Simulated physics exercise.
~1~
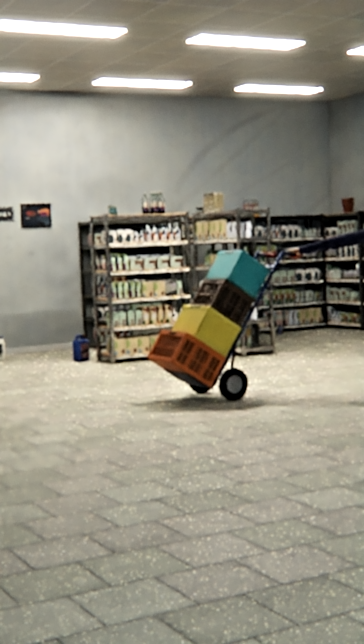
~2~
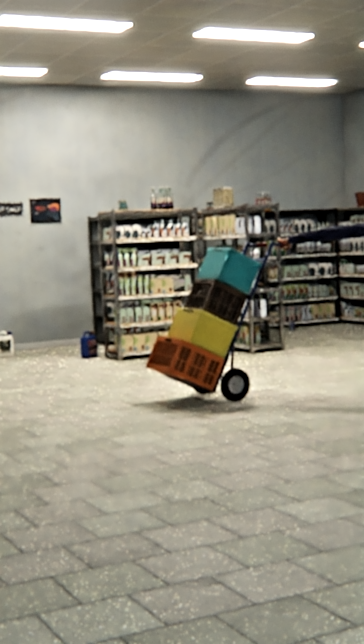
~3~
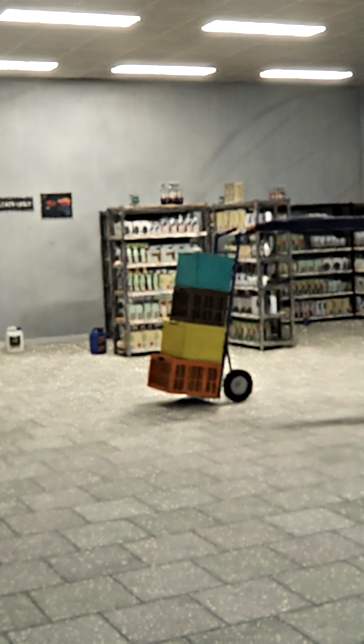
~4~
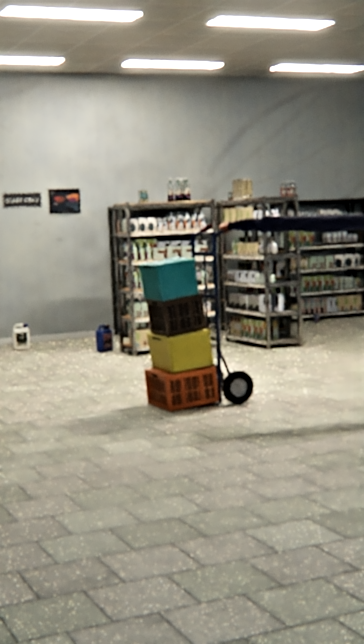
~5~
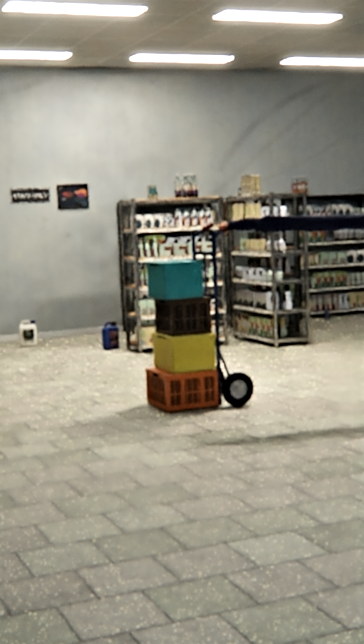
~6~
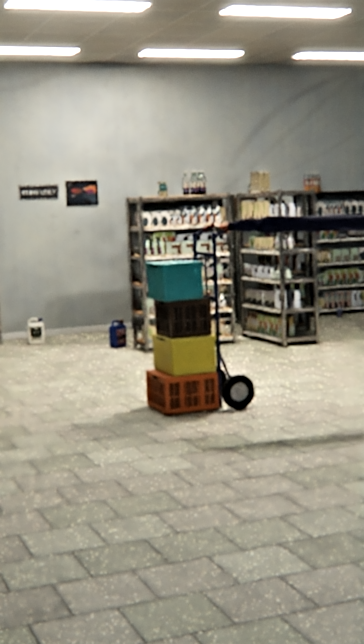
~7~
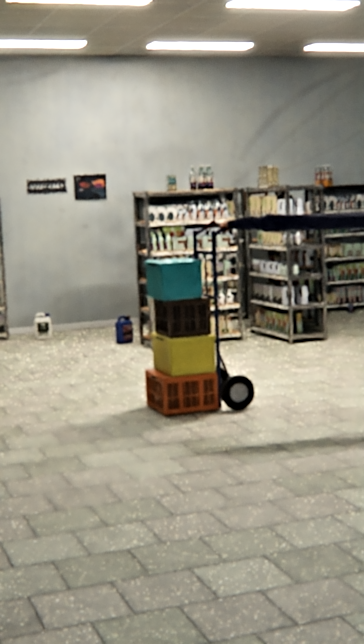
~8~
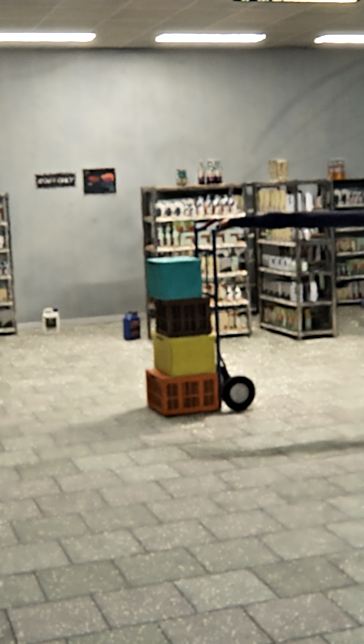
In a store with a grey tiled floor and stocked shelves along the back wall, a hand truck leans back to the right, carrying a stack of four containers. An orange crate sits at the bottom, with a yellow tote, a brown crate and a turquoise tote above it. The truck swings upright, slowly at first and then faster, bringing the stack with it. As it comes upright, the upper containers tip slightly to the left, away from the frame, then rock back level. The stack settles and stands still, the turquoise tote still on top.
